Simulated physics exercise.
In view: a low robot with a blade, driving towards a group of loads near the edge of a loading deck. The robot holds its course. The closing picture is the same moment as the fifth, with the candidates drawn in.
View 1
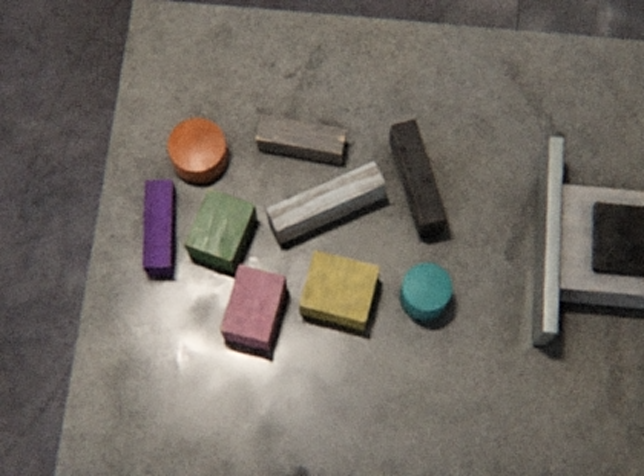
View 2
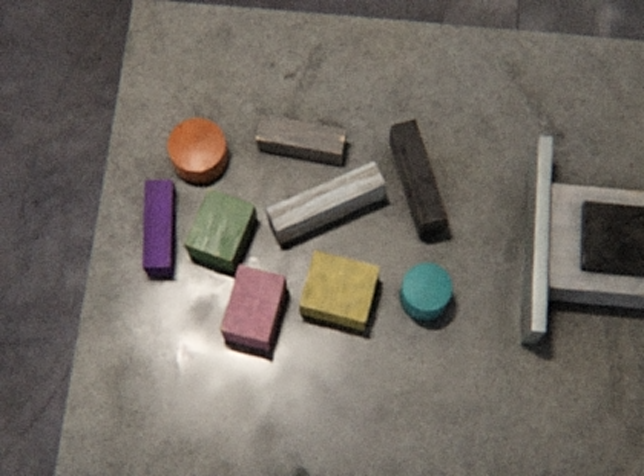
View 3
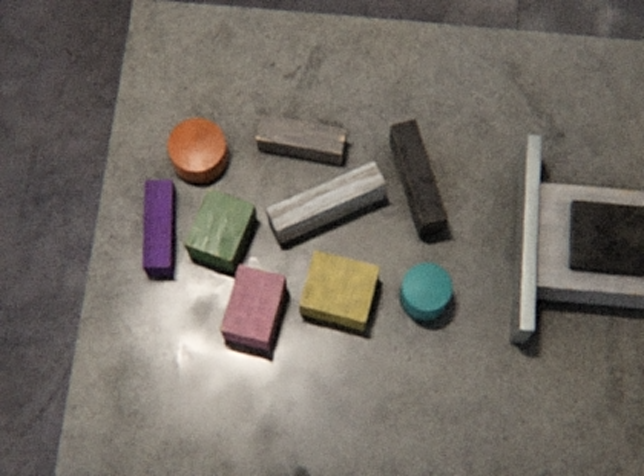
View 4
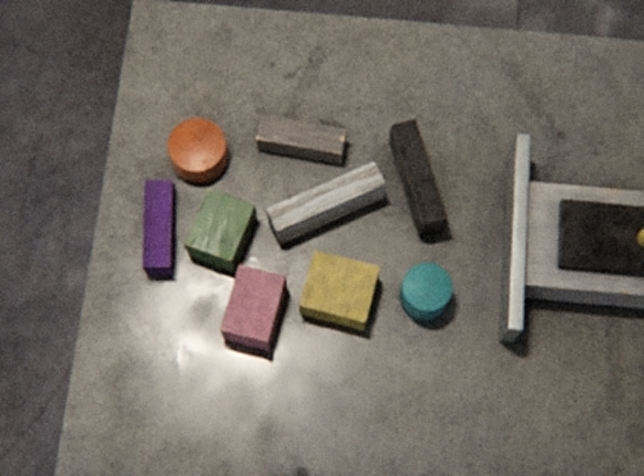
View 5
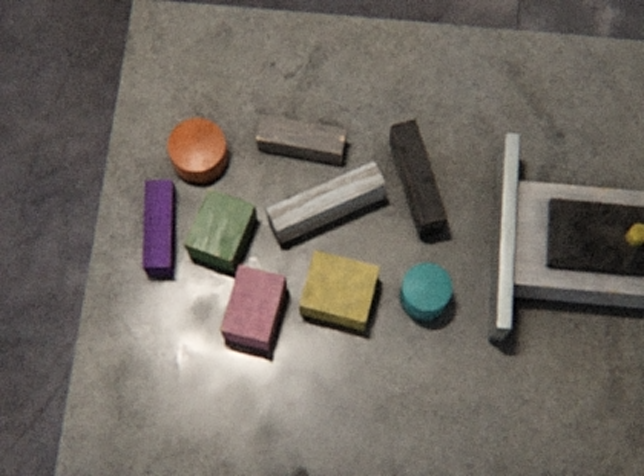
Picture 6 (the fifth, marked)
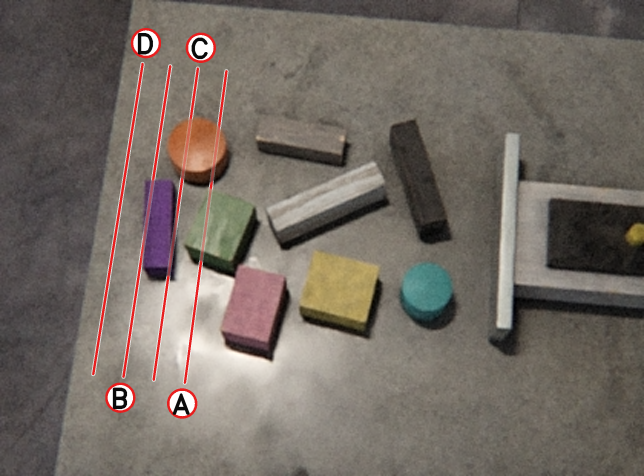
A low robot with a wide pale blade and a black top panel sits at the right of a grey, stone-like deck, seen from above. To its left lie an orange disc, purple, brown, white and black bars, green, pink and yellow blocks, and a turquoise cylinder. The robot creeps steadily left, revealing a yellow spot on top, while the loads and the camera stay still.
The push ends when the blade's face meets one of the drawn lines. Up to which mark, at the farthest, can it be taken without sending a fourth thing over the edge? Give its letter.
Line C.
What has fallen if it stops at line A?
The purple stick.
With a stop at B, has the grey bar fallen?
By then, yes.
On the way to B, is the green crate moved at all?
Yes.
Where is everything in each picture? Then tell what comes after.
In the first picture, black bar (417, 178); purple stick (159, 228); robot (636, 239).
In the second picture, robot (625, 238); pink crate (254, 308).
In the third picture, robot (613, 237); turquoise canister (425, 292).
In the fourth picture, robot (602, 236); green crate (222, 231).
In the fifth picture, robot (591, 235); black bar (417, 178); purple stick (159, 228); white stick (326, 204).
On the marked copy, A at (207, 220); B at (148, 215); C at (177, 217); D at (119, 212).
Taking C. A third of the way, robot (471, 225); pink crate (240, 311); black bar (372, 173).
Two thirds of the way, robot (351, 214); purple stick (126, 220); green crate (165, 220).
When it is over, robot (257, 206); green crate over the edge; purple stick over the edge; three fallen.
As for the rest, A is within the limit but short; B drops five; D drops seven.
